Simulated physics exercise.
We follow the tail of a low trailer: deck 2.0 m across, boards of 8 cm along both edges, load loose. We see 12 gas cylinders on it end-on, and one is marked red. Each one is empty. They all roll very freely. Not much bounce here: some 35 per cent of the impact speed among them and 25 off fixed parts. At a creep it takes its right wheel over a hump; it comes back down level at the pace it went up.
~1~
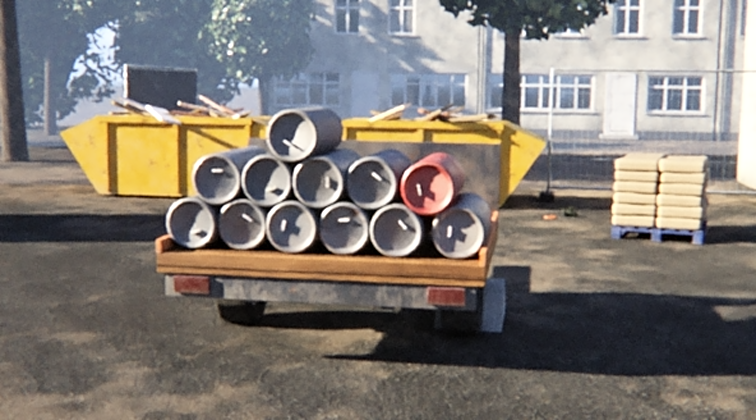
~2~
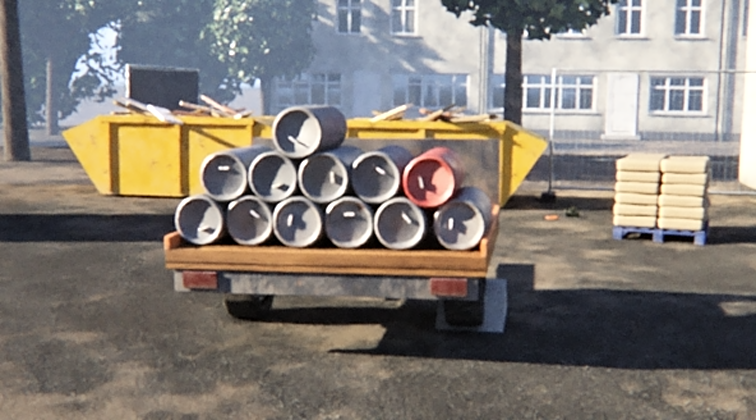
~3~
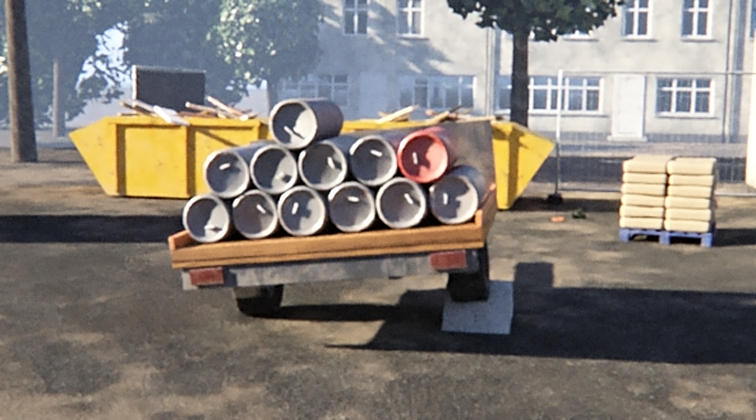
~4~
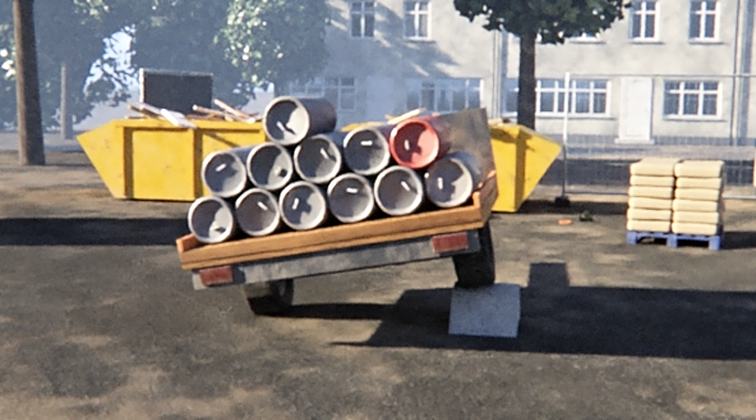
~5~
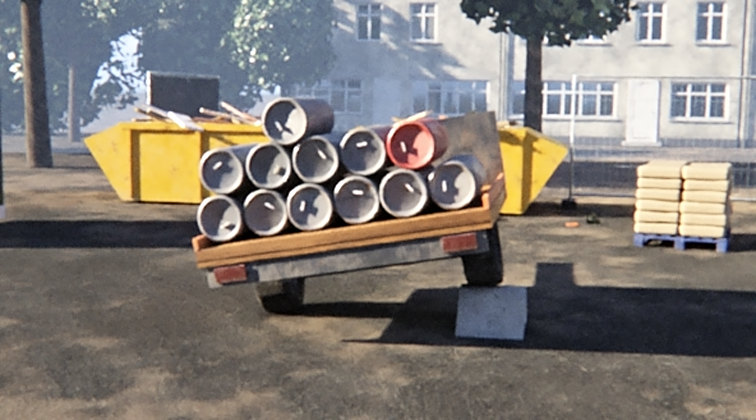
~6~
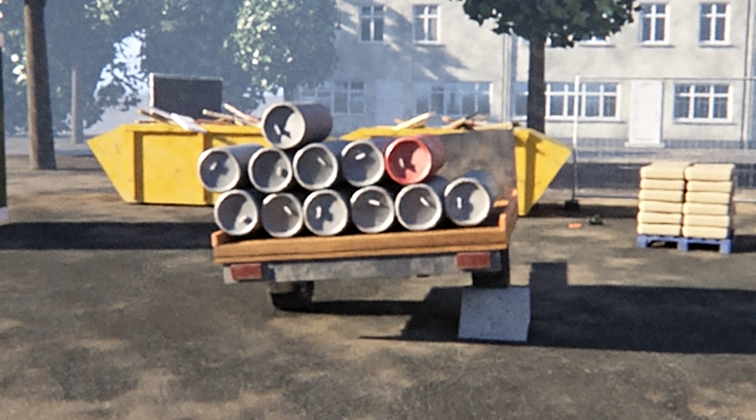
A stack of grey cylinders with a single red one at right rides end-on atop a low wooden-sided trailer, seen from behind in a sunlit yard. Yellow skips of debris stand beyond it, with pale sacks on a blue pallet at right and a building behind. The right wheel slowly rises over a grey hump, tilting the deck left, then partly levelling, as the view drifts slightly left.
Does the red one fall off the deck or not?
Result for the red one: Not lost.
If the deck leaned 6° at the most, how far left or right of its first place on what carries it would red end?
Rightwards, around 0 cm.
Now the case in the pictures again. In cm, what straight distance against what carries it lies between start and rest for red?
Displacement for red: 30.
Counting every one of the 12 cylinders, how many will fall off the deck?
Count of them: 1.
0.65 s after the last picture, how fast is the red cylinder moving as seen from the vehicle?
Estimate: Some 0.0 m/s.
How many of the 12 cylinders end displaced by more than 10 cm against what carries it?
Total tallied: 6.
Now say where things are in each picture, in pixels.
In the first picture, red (428, 189); 6 of the 12 make up the bottom layer.
In the second picture, red (430, 182); the deck slopes 1° down to the left.
In the third picture, red (424, 158); the deck slopes 6° down to the left.
In the fourth picture, red (415, 144); the deck slopes 10° down to the left.
In the fifth picture, red (411, 145); the deck slopes 10° down to the left.
In the sixth picture, red (409, 161); the deck slopes 5° down to the left.
Another 0.6 s on from the last picture, red is up on others, 65 cm from the right edge; 1 of 12 is off.
Another 1.2 s on from the last picture, still the same for red; 1 of 12 is off.
In the end (2.1 s after the last picture), red is up on others, 65 cm from the right edge; 1 of 12 is off.
